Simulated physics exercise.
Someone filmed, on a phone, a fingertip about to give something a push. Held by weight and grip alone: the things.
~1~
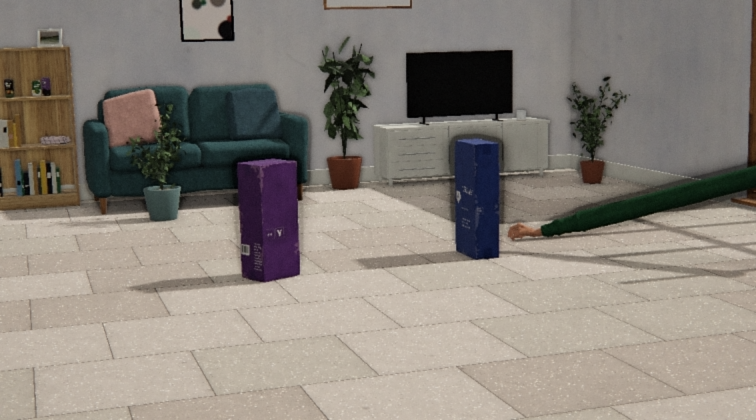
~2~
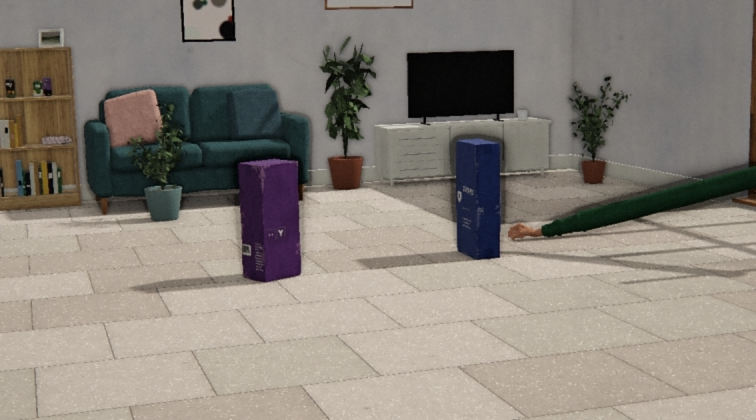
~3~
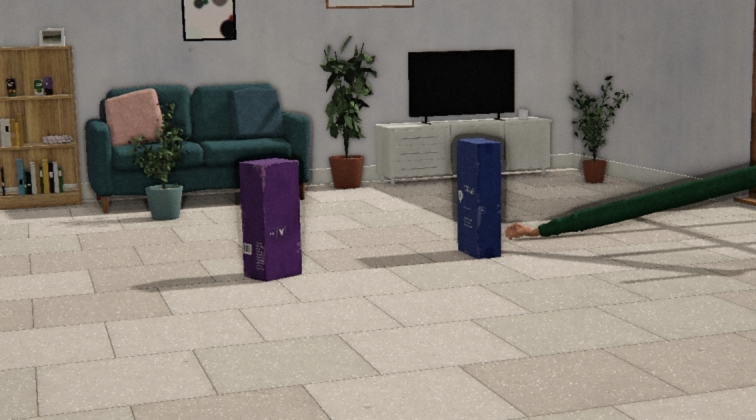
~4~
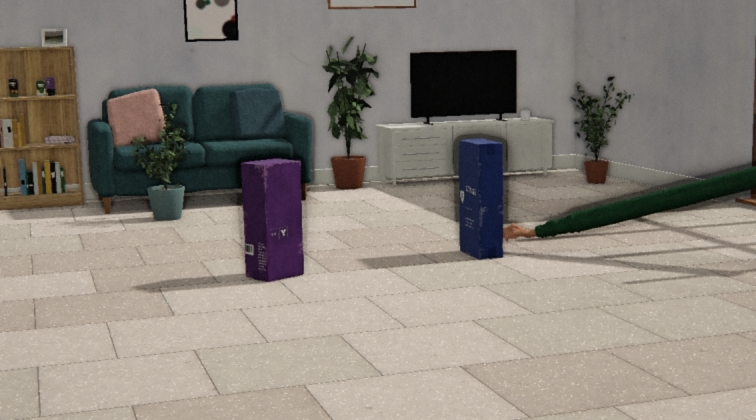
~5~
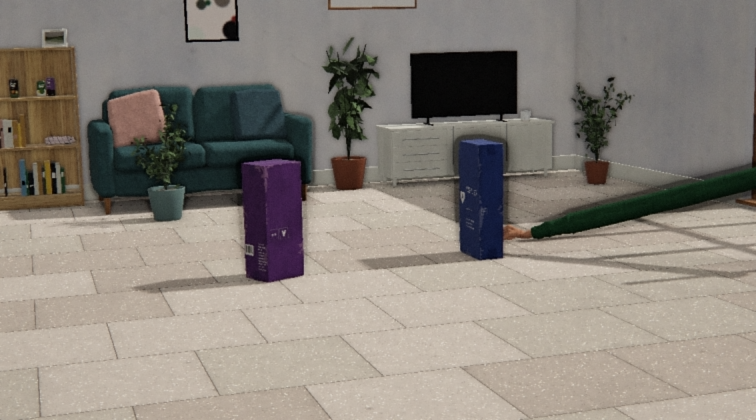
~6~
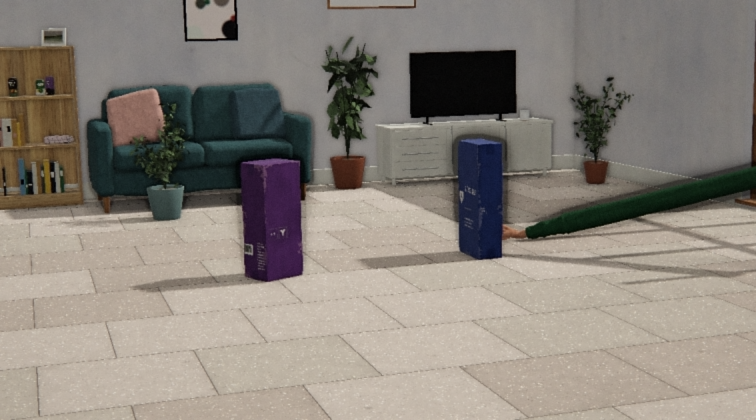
The clip shows a purple box and a blue box standing upright on a tiled living room floor, while a green-sleeved arm extends from the right with its hand beside the blue box; the arm shifts slightly and the boxes barely move.
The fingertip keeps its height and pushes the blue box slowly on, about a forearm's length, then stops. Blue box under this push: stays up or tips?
It holds up.
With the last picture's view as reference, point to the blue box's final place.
Looks like it settles somewhere around (423, 202).
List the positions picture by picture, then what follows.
In the first frame, blue box (477, 198).
In the second frame, blue box (478, 198).
In the third frame, blue box (479, 198).
In the fourth frame, blue box (481, 198).
In the fifth frame, blue box (481, 199).
In the sixth frame, blue box (480, 198).
Then, 0.30 s later than the last frame, blue box moved a little near (465, 199).
Then, 0.70 s later than the last frame, blue box moved about its own width near (448, 200).
Then, 1.10 s later than the last frame, blue box moved about its own width near (429, 202).
When it is over, moved from the start, blue box. End places, in pixels of the last picture, blue box near (423, 202).
